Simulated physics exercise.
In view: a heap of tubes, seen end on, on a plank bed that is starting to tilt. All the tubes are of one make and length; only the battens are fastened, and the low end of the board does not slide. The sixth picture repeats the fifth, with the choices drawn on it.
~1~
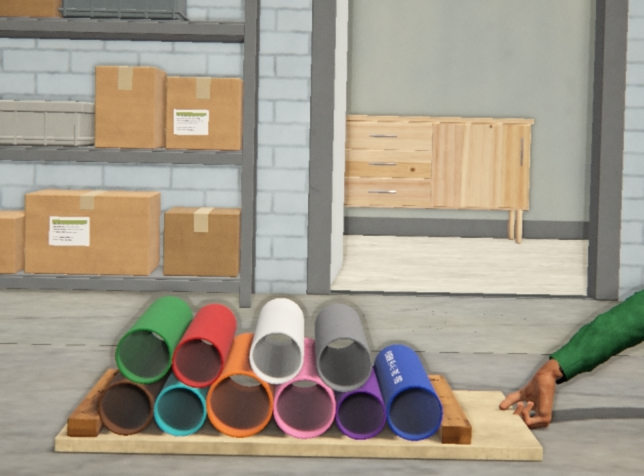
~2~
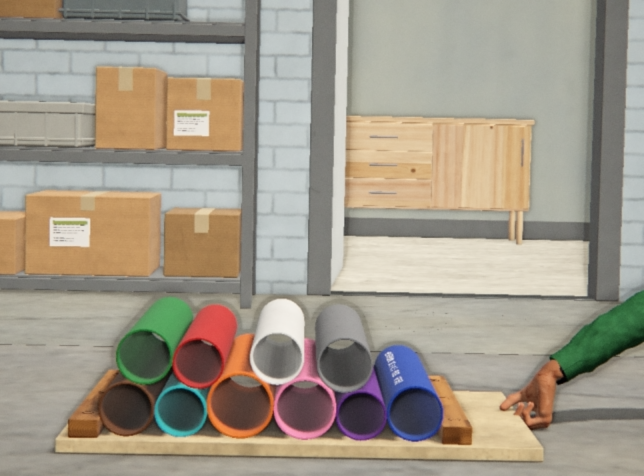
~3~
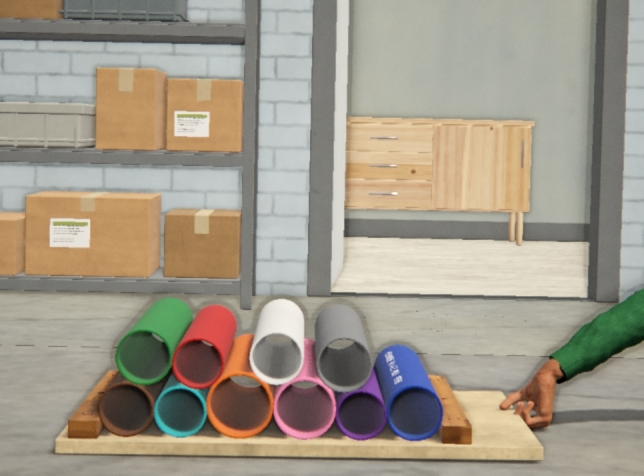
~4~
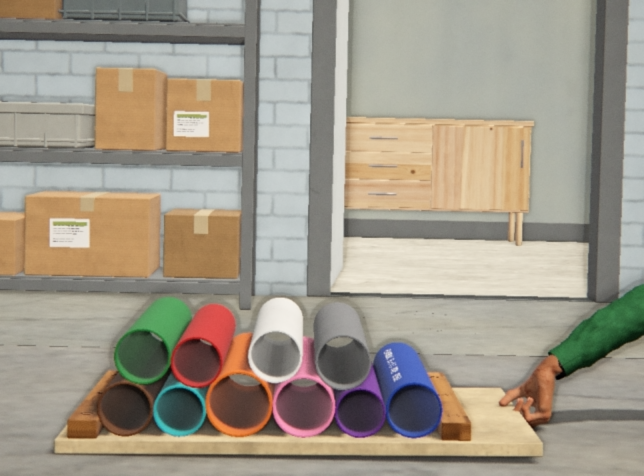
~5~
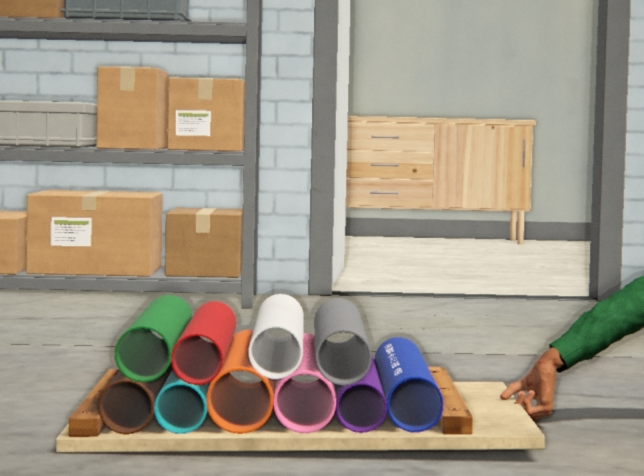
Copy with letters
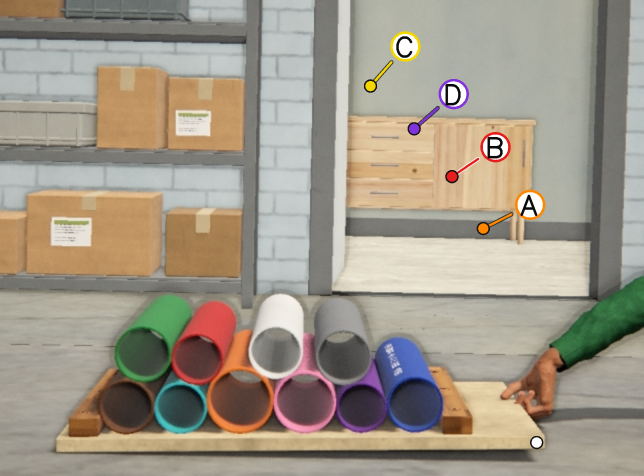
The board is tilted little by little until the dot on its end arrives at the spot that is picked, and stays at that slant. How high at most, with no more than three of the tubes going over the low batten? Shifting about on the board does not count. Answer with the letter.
Up to B.
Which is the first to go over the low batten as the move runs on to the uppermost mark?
The green one.
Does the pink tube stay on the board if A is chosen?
Yes, with A.
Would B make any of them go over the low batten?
At B: Yes.
On the marked copy, A at (484, 228); B at (452, 176); C at (370, 86); D at (414, 129); the white dot at (537, 442).
Taking B. A third of the way, board at 20°.
Two thirds of the way, board at 35°.
When it is over, board at 35°, two over the low batten (red, green).
As for the rest, A two over the low batten (red, green); C eight over the low batten; D four over the low batten (red, green, grey, white).
